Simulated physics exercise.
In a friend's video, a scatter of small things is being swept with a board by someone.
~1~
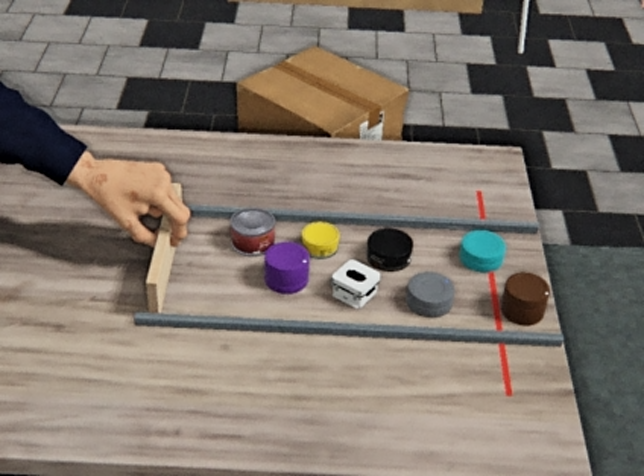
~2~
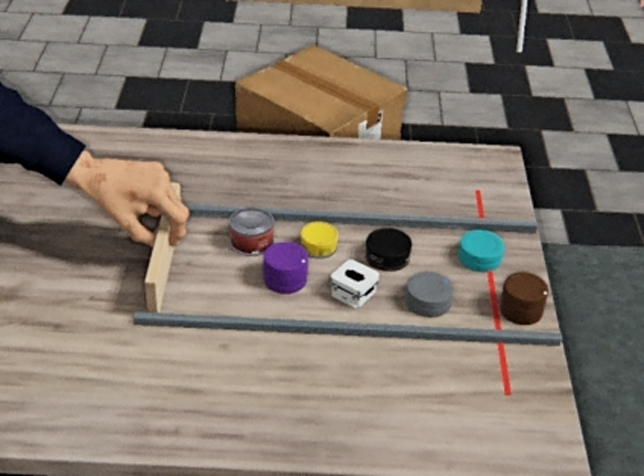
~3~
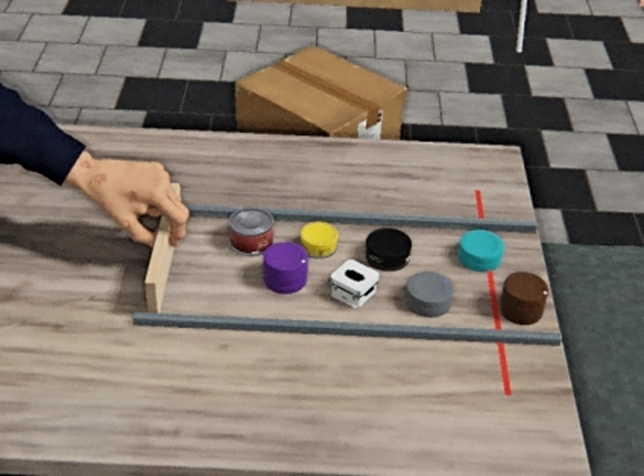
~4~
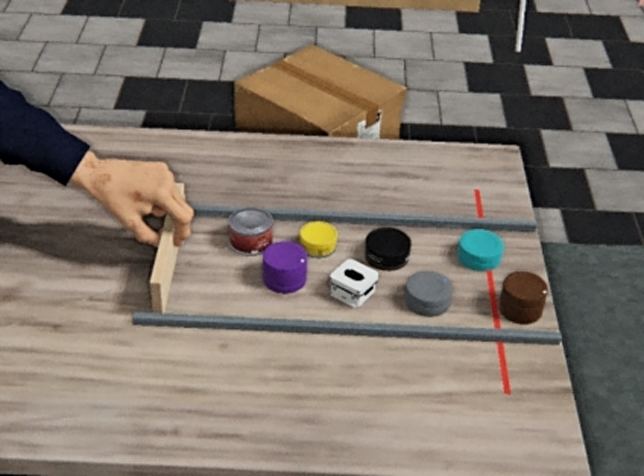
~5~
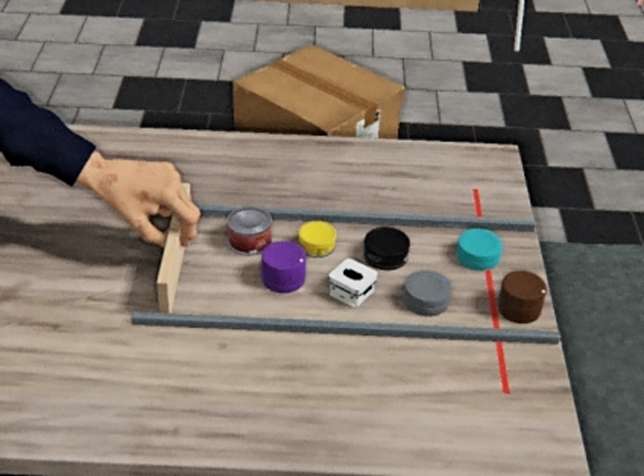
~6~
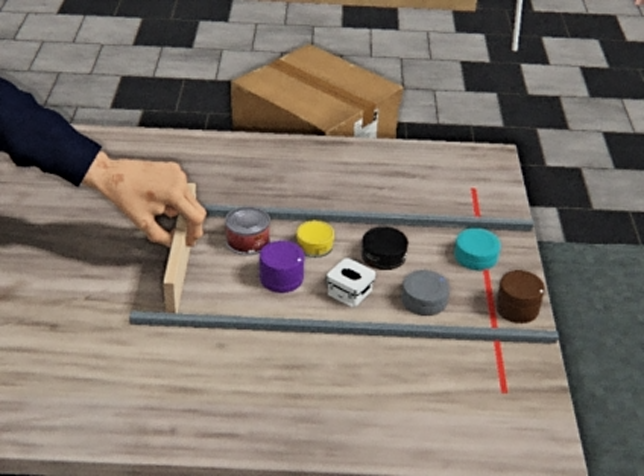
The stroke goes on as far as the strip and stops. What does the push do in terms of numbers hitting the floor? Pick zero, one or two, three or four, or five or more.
It sends three or four to the floor.
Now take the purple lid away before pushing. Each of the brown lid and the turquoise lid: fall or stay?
The brown lid goes over, the turquoise lid is lost.
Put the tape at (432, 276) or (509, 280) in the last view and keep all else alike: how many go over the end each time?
It would be 0 and 5.
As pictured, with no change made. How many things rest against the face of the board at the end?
Number: 3.
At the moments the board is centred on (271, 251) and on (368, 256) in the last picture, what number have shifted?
At the first spot the count is 3, and at the second it is 7.
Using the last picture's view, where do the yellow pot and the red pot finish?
Result: One about (542, 251), other about (504, 234).
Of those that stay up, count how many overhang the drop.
That adds up to 2.
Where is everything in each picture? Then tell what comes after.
Brown lid (525, 299); turquoise lid (483, 252); grey lid (430, 295); board (166, 247); tape (492, 281), in the first picture.
Turquoise lid (481, 251); white case (354, 285), in the second picture.
Grey lid (429, 294); yellow pot (319, 240), in the third picture.
Brown lid (523, 298); black tub (388, 249), in the fourth picture.
Turquoise lid (479, 249); purple lid (284, 267), in the fifth picture.
Brown lid (520, 297); turquoise lid (477, 249); grey lid (425, 293); board (181, 247); tape (487, 279), in the sixth picture.
Early on, none off yet; brown lid at rest near (520, 297); turquoise lid at rest near (477, 249); grey lid at rest near (425, 293).
A while later, none off yet; brown lid at rest near (520, 297); turquoise lid travelled a little near (489, 249); grey lid travelled a little near (447, 298).
Finally, the number that fall off is three or four; lost, black tub, turquoise lid and brown lid.
